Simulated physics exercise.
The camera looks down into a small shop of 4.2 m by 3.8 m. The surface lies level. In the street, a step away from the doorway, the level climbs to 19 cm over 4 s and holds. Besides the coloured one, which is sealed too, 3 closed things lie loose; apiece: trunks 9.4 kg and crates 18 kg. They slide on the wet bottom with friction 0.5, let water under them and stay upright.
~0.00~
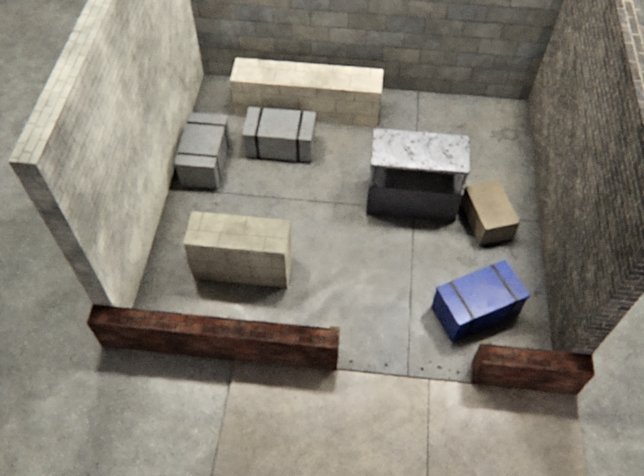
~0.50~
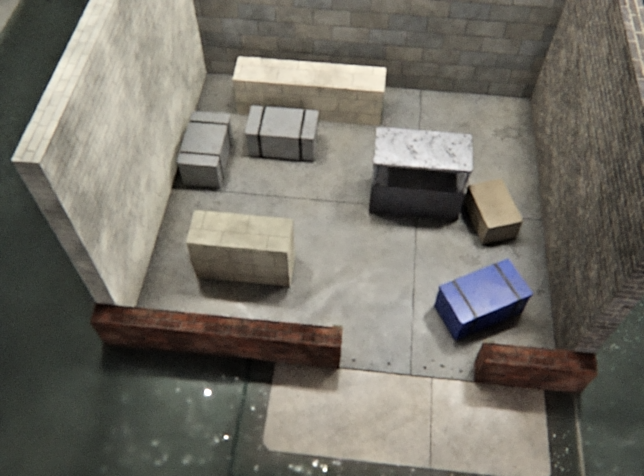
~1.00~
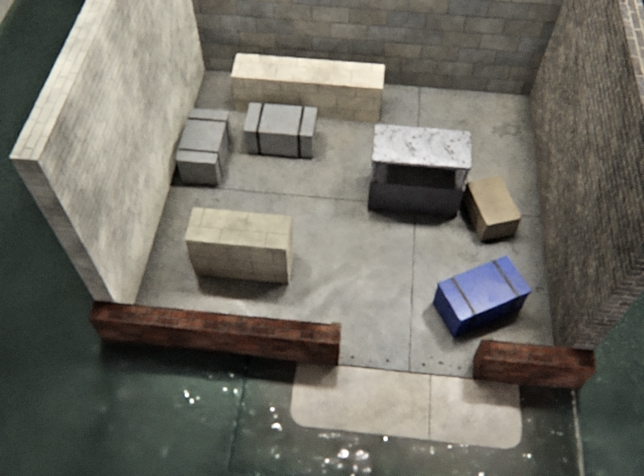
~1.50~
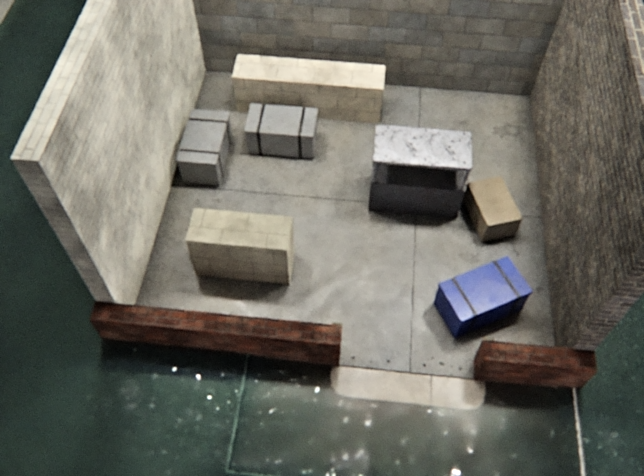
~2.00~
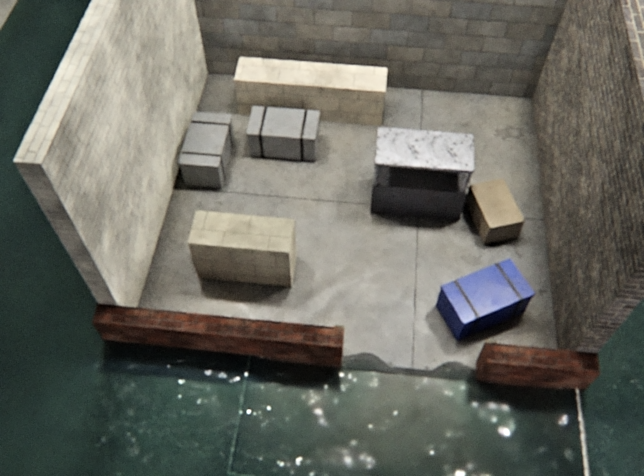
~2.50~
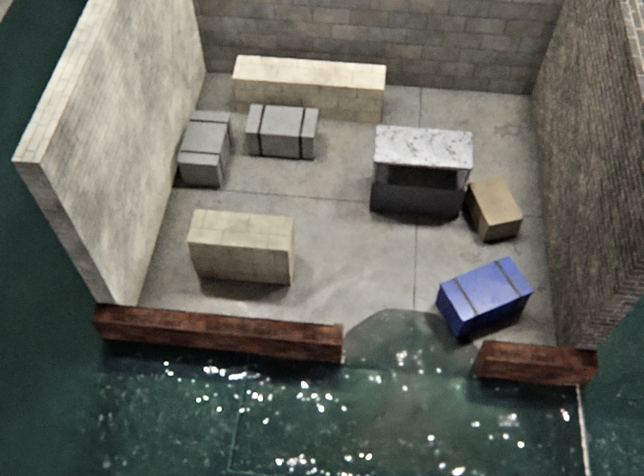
Dark water spreads across the street and slips through the doorway as the boxes stay still.
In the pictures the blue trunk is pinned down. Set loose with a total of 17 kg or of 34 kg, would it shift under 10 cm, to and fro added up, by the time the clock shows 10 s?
For it, neither load is enough.
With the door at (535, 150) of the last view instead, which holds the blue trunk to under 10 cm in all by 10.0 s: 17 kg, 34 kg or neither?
In that case the lower weight is enough.
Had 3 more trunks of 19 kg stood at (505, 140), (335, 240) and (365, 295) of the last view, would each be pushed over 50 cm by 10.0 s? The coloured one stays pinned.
In turn: Under, more, over.
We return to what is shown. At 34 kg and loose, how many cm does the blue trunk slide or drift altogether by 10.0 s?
Some 80 cm in all.
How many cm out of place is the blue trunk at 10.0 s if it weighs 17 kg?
Roughly 80 cm.
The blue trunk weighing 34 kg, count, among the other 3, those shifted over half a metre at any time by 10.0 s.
I count 2.
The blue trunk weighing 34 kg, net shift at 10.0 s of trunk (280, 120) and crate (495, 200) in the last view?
In turn: 50 cm, 150 cm.
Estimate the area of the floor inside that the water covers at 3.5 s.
About 2.0 m2.
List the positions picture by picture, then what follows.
The blue trunk at (483, 291), on the bottom; water covers 0.0 m2; 0 of 4 have shifted, in the first picture.
The blue trunk at (486, 290), on the bottom; 0.0 m2 under water; 0 of 4 have shifted, in the second picture.
The blue trunk at (485, 287), on the bottom; water covers 0.0 m2; 0 of 4 have shifted, in the third picture.
The blue trunk at (485, 288) rests on the ground; 0.0 m2 under water; 0 of 4 have shifted, in the fourth picture.
The blue trunk at (488, 290), on the bottom; 0.0 m2 under water; 0 of 4 have shifted, in the fifth picture.
The blue trunk at (487, 287) rests on the ground; water covers 0.4 m2; 0 of 4 have shifted, in the sixth picture.
After 3.5 s the blue trunk would be 0 cm from its start with 17 kg and 0 cm from its start with 34 kg; 3 cm of water round it then.
After 4.5 s the blue trunk would be 29 cm from its start with 17 kg and 0 cm from its start with 34 kg; 5 cm of water round it then.
After 7.0 s the blue trunk would be 70 cm from its start with 17 kg and 33 cm from its start with 34 kg; 10 cm of water round it then.
After 10.0 s the blue trunk would be 74 cm from its start with 17 kg and 40 cm from its start with 34 kg; 9 cm of water round it then.
